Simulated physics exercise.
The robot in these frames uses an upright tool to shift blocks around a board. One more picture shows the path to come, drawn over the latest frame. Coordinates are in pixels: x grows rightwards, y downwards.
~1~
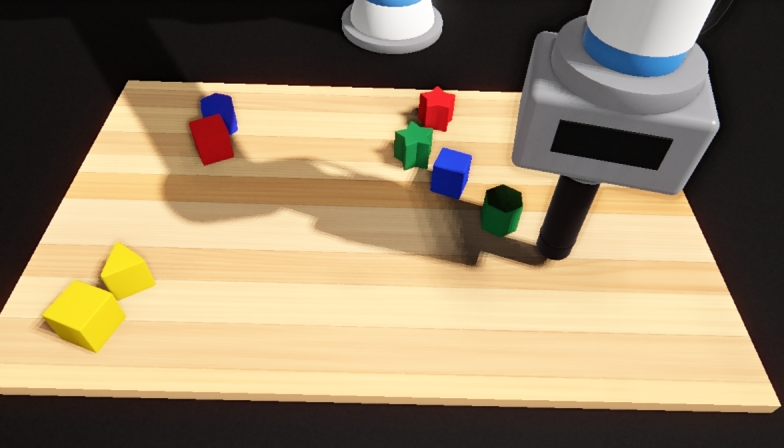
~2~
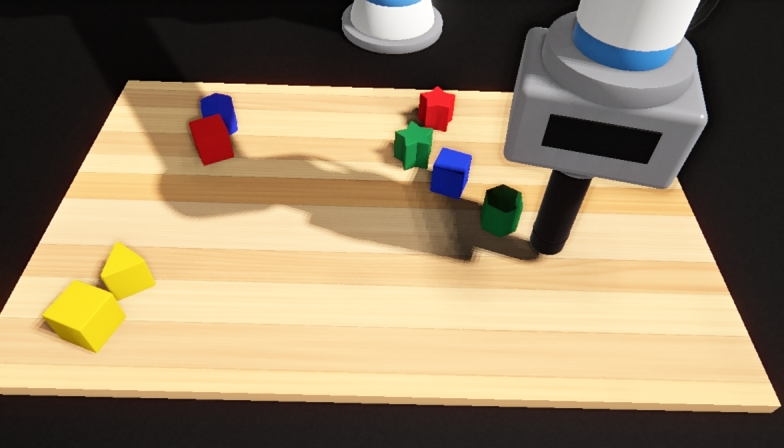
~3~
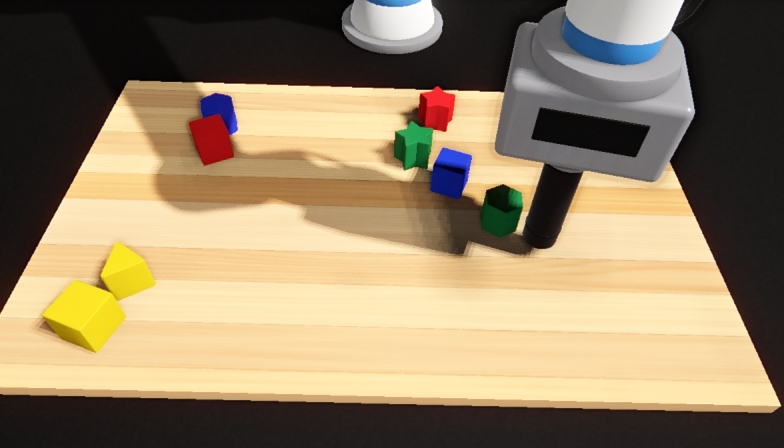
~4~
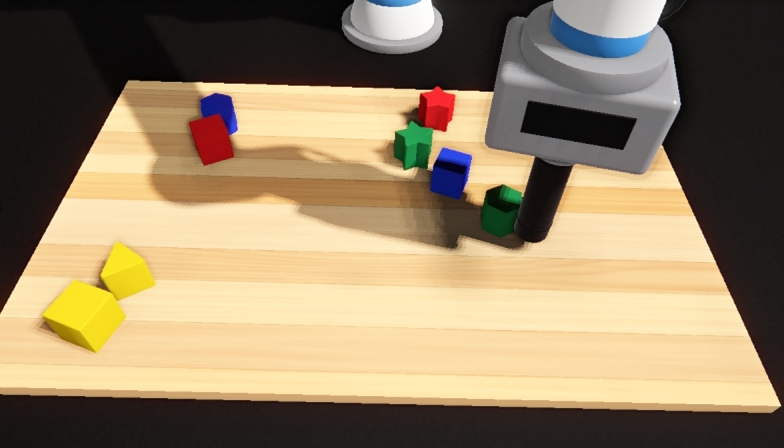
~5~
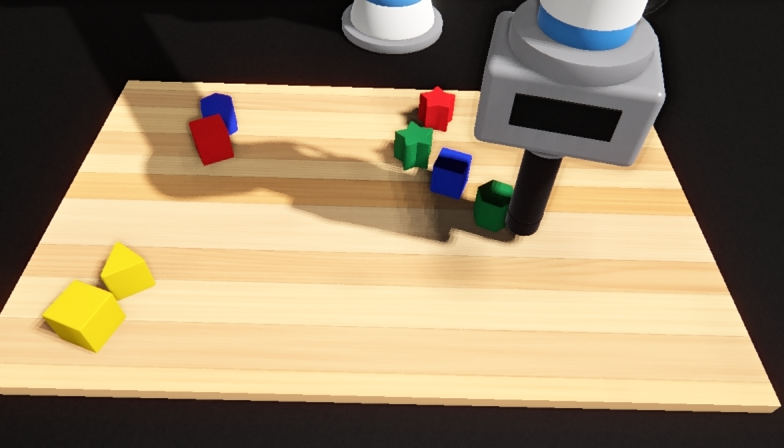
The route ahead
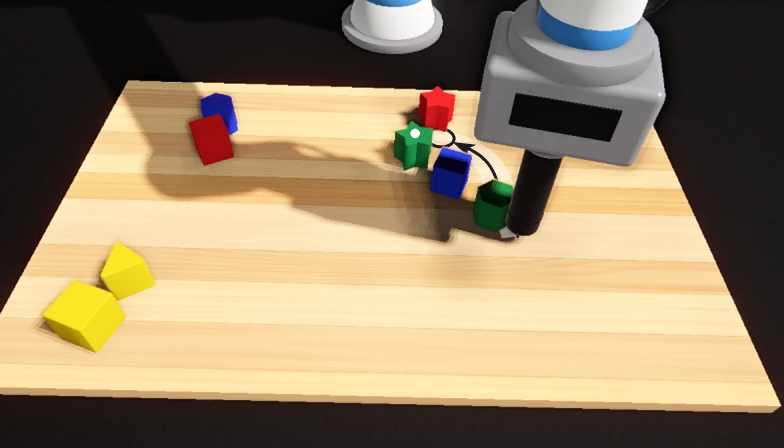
A pale striped wooden board lies against a black background, seen from above at an angle by a still camera. Two yellow blocks sit at the lower left, a red and a blue one at the upper left, and red, green and blue blocks right of centre near a grey robot head. The robot's black upright tool slides slowly left and slightly away, meeting the green six-sided block and nudging it slightly left.
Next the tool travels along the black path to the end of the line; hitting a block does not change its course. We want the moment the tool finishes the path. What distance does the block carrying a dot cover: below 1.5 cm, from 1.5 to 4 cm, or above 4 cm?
The displacement of the block carrying a dot is below 1.5 cm.
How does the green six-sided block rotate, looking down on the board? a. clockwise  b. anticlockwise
I'll go with b - anticlockwise.
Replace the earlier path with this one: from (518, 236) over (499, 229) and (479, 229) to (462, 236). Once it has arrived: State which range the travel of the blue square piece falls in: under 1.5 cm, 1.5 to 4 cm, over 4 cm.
It falls in the under 1.5 cm band.
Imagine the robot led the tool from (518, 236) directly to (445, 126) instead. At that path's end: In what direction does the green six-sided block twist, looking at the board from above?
The sense of turning is anti-clockwise.
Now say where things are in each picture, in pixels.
The first frame shows tip of the tool at (553, 248), middles of tops, green star-shaped block at (415, 133), red star-shaped block at (438, 97), blue square piece at (453, 160), green six-sided block at (505, 198).
The second frame shows tool at (546, 243), nothing pushed.
The third frame shows tool at (539, 238), nothing pushed.
The fourth frame shows tool at (530, 231), nothing pushed.
The fifth frame shows tool at (522, 225), green star-shaped block at (415, 133), red star-shaped block at (438, 97), blue square piece at (453, 160), green six-sided block at (497, 193).
The line goes from (518, 236) via (502, 194) and (483, 158), ending at (440, 138); the dot is on the green star-shaped block.
The first path, step by step. One third of the way, tool at (505, 182); blue square piece at (448, 159), turned 15° clockwise; green six-sided block at (477, 176), turned 60° anticlockwise.
Two thirds of the way, tool at (485, 146); blue square piece at (448, 159), turned 15° clockwise; green six-sided block at (477, 176), turned 60° anticlockwise.
At the end, tool at (442, 126); green star-shaped block unmoved; red star-shaped block at (437, 95); blue square piece at (448, 159), turned 15° clockwise; green six-sided block at (477, 176), turned 60° anticlockwise.
